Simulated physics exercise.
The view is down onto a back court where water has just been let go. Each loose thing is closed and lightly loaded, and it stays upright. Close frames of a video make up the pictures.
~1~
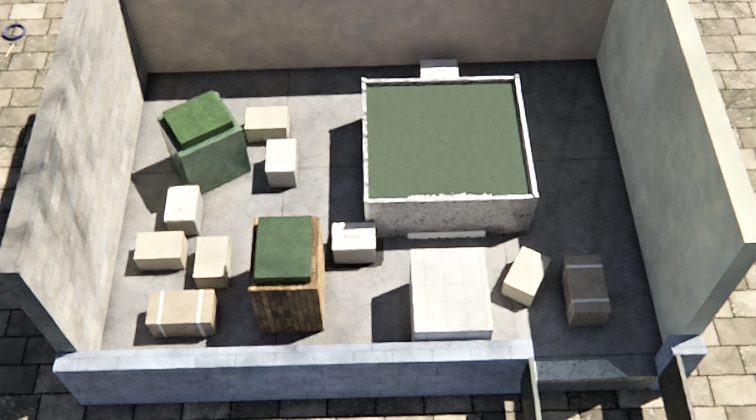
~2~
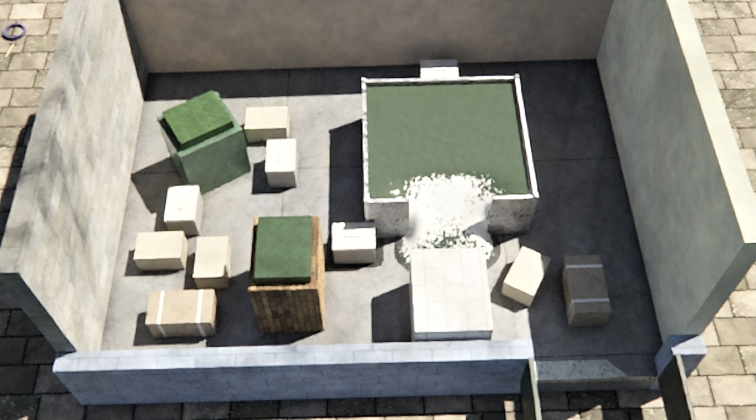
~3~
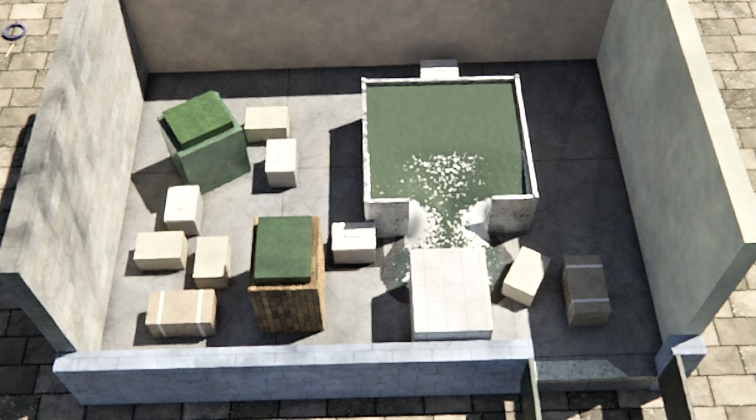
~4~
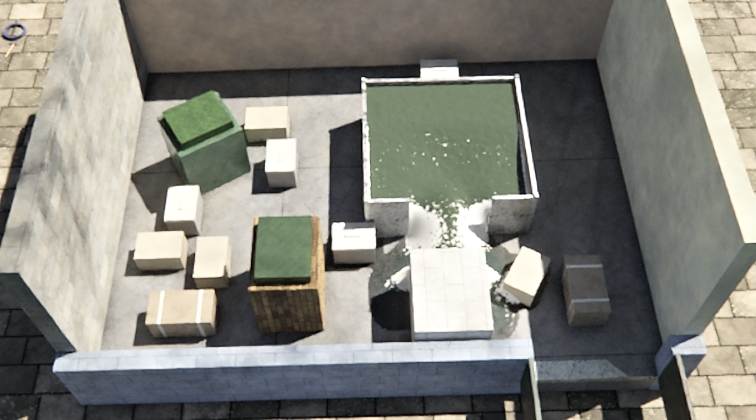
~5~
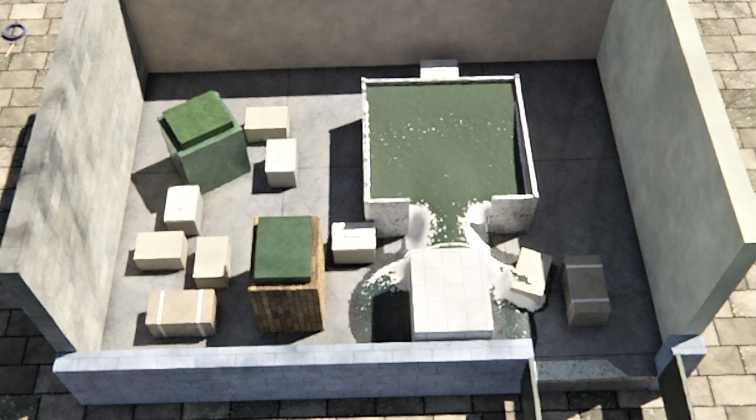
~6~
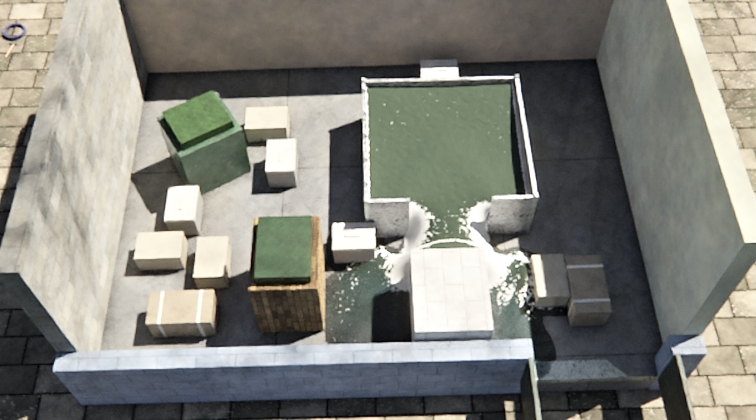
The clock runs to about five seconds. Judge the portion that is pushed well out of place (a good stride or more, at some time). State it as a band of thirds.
The share moved far is a third up to two thirds.
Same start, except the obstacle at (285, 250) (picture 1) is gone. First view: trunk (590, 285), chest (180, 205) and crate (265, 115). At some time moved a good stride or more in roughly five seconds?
One by one: Got displaced, got displaced, stayed put.
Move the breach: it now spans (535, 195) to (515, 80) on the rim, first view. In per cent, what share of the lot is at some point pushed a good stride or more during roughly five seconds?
I'd guess close to 20 percent.
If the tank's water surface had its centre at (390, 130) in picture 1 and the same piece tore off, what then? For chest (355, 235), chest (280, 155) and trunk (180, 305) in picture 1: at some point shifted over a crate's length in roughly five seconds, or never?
In turn: Swept aside, never so far, swept aside.
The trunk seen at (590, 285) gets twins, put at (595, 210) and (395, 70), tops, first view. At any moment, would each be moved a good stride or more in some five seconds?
Displaced, stays put.
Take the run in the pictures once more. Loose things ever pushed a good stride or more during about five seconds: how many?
That works out to 4.
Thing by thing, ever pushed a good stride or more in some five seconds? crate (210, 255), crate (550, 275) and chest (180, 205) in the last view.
Item one stayed under the mark, item two went the distance, item three went the distance.
A moment on, 0 of 10 are well off their spots; 0 afloat.
Next, 3 of 10 are well off their spots; 1 afloat.
Later, 4 of 10 are well off their spots; 3 afloat.
In the end, 4 of 10 are well off their spots, and 4 have been at some point; 3 afloat.
